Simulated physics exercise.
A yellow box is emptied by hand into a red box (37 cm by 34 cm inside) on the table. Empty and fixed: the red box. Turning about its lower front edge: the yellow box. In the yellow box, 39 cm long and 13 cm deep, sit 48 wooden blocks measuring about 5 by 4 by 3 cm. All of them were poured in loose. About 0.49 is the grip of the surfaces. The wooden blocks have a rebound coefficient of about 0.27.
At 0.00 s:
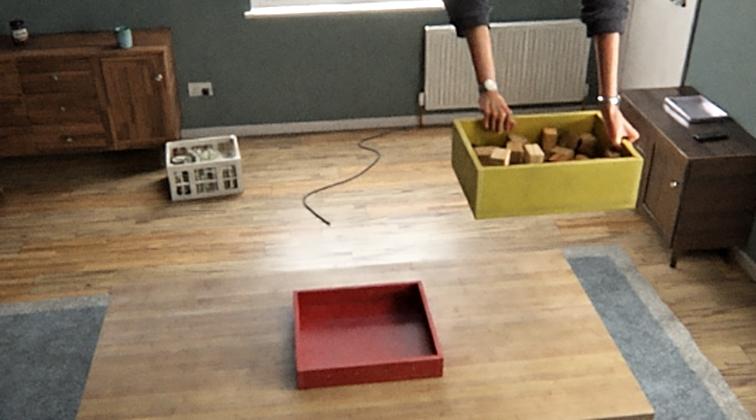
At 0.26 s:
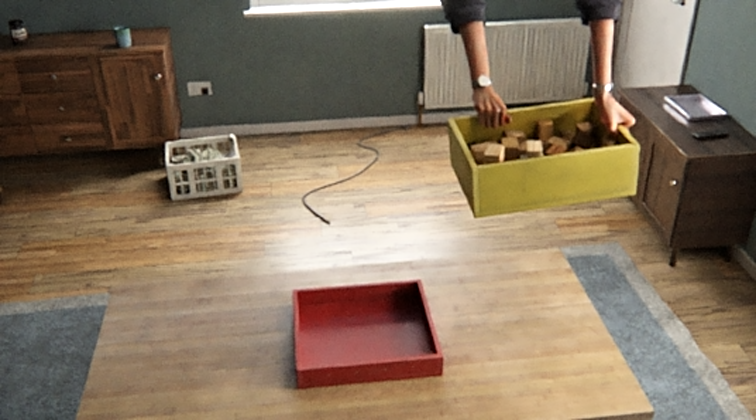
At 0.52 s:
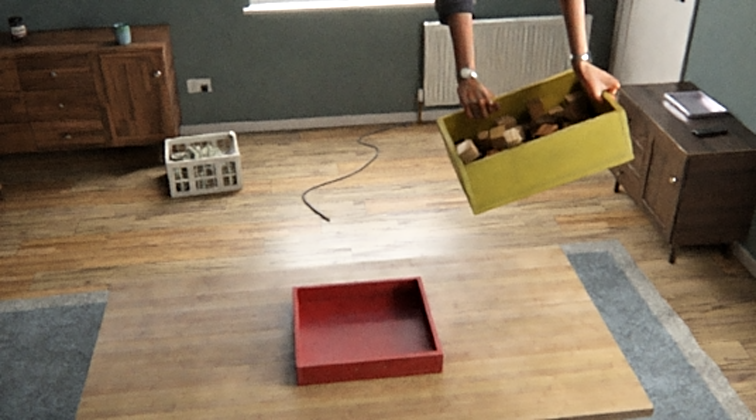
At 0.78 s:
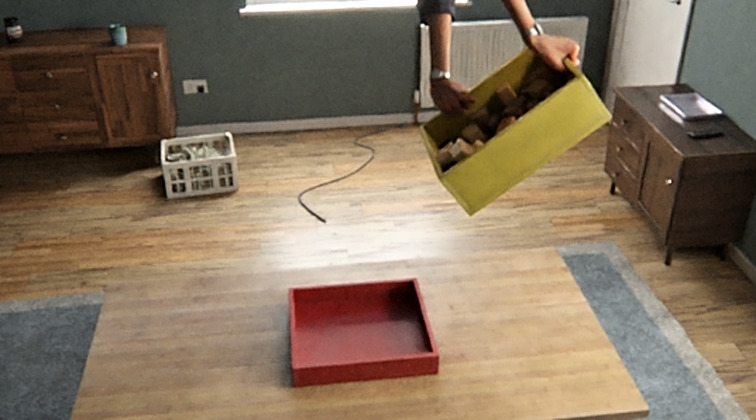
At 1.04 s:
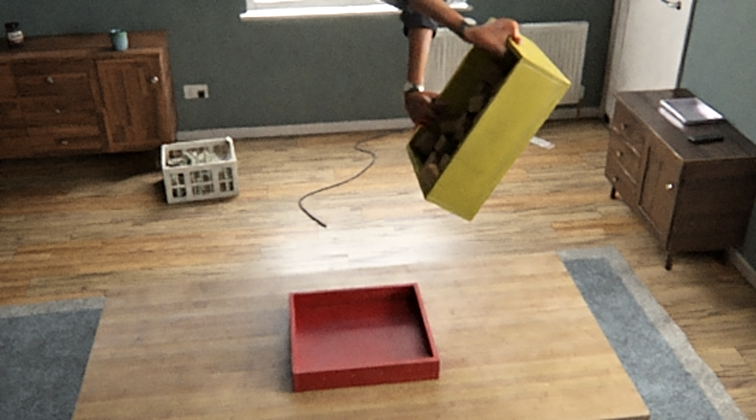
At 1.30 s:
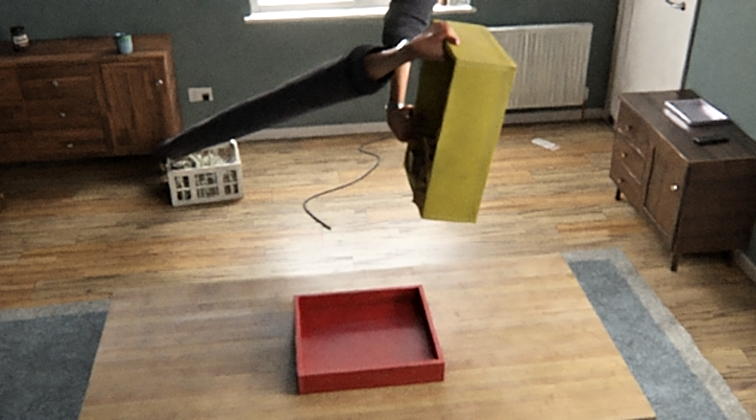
At the start, two hands hold a yellow box of loose wooden blocks level, above and to the right of an empty red box on a table. The hands tilt it leftward, gradually at first and then steeply, until it stands nearly on end, with the red box still empty.
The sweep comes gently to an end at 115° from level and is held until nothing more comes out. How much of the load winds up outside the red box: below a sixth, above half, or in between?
In the end, only a small part of them sit outside the red box.
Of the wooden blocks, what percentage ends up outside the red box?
5 %.
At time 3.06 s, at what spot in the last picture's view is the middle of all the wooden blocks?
Somewhere around (352, 338) in pixels.
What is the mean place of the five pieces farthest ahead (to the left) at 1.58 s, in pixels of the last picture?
Their mean place is roughly (398, 174) in the last picture.
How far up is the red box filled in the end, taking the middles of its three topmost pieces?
Around 6 centimetres.
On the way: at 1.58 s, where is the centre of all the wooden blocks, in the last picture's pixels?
Near pixel (434, 173).
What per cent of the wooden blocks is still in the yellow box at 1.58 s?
Near 95 per cent, give or take.
After 1.58 s, tilt 99°; 46 still in the yellow box and 2 in the air.
After 1.94 s, tilt 114°; 26 still in the yellow box, 5 in the red box, 1 outside the red box and 16 in the air.
After 2.43 s, tilt 115°; 5 still in the yellow box, 37 in the red box, 3 outside the red box and 3 in the air.
Outcome (at 3.06 s), 45 in the red box and 3 outside the red box. Asked share, 3 of 48, 6 per cent.
